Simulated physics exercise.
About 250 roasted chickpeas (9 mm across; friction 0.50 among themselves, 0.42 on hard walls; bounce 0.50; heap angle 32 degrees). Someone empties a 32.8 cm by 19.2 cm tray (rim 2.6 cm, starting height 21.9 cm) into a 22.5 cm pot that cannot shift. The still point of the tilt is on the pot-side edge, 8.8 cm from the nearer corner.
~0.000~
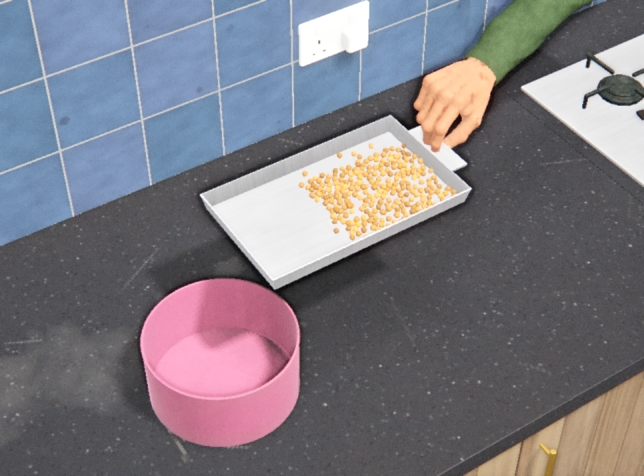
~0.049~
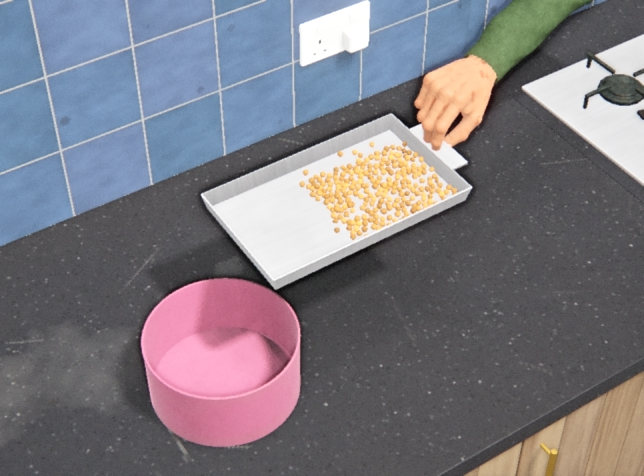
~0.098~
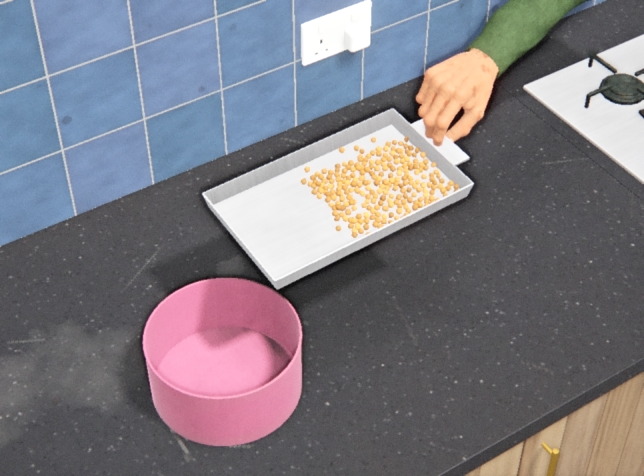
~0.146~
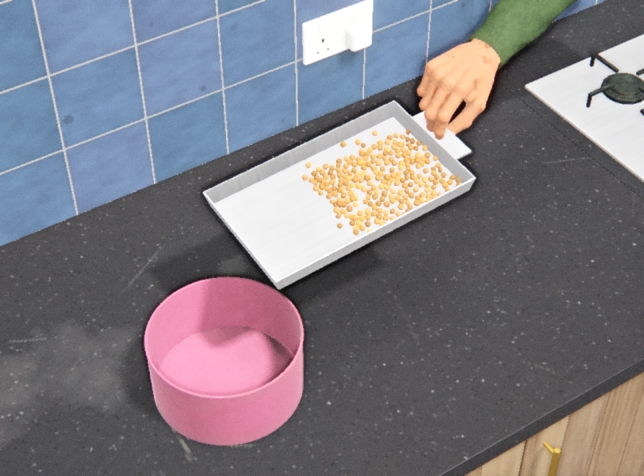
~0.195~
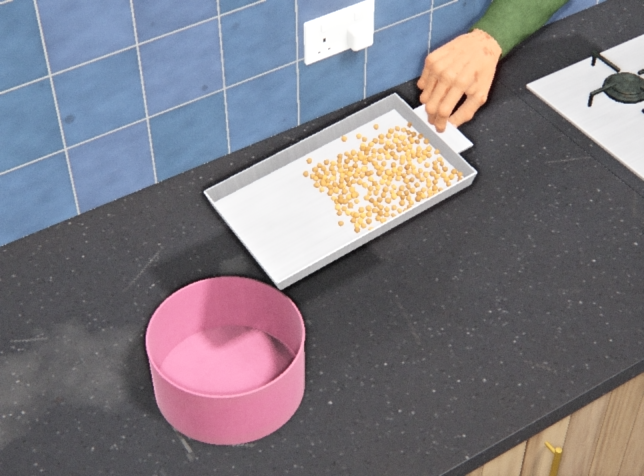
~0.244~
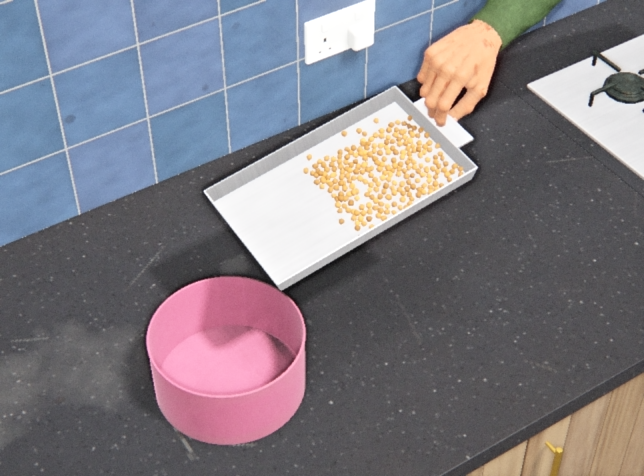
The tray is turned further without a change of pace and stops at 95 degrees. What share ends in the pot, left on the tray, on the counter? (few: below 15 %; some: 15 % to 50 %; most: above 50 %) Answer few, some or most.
Pot most, tray few, counter few.
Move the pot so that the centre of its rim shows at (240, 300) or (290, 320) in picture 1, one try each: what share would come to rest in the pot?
About 75 and 100 per cent.
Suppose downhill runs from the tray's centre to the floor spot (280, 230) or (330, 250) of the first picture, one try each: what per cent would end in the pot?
Some 85 and 65 per cent.
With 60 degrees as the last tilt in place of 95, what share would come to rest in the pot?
In that case some 5 per cent.
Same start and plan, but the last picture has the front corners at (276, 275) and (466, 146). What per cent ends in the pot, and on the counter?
Pot 70, counter 30.
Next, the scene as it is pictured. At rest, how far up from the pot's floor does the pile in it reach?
About 2.5 cm.
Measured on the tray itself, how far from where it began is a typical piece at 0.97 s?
Some 17 cm.
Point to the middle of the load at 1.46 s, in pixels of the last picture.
Near (285, 251).
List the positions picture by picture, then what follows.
In the first picture, tray tilt 0 degrees, front corners at (274, 276) and (465, 188); middle of the pieces at (374, 188); pot at (220, 336).
In the second picture, tray tilt 1 degrees, front corners at (275, 276) and (466, 187); middle of the pieces at (375, 187).
In the third picture, tray tilt 2 degrees, front corners at (276, 276) and (468, 183); middle of the pieces at (377, 183).
In the fourth picture, tray tilt 5 degrees, front corners at (278, 277) and (470, 177), lowest corner left front; middle of the pieces at (378, 178).
In the fifth picture, tray tilt 7 degrees, front corners at (279, 278) and (471, 172), lowest corner left front; middle of the pieces at (379, 174).
In the sixth picture, tray tilt 10 degrees, front corners at (279, 279) and (471, 167), lowest corner left front; middle of the pieces at (380, 169); pot at (226, 334). Its pace works out near 55 degrees a second.
After 0.97 s, tilt 50 degrees; the tray holds 100 %, the pot 0 %.
After 1.46 s, tilt 76 degrees; the tray holds 95 %, the pot 5 %.
After 2.01 s, tilt 95 degrees; the tray holds 15 %, the pot 80 %.
In the end, at 3.2 s, pot 100 %, tray 0 %, counter 0 %.
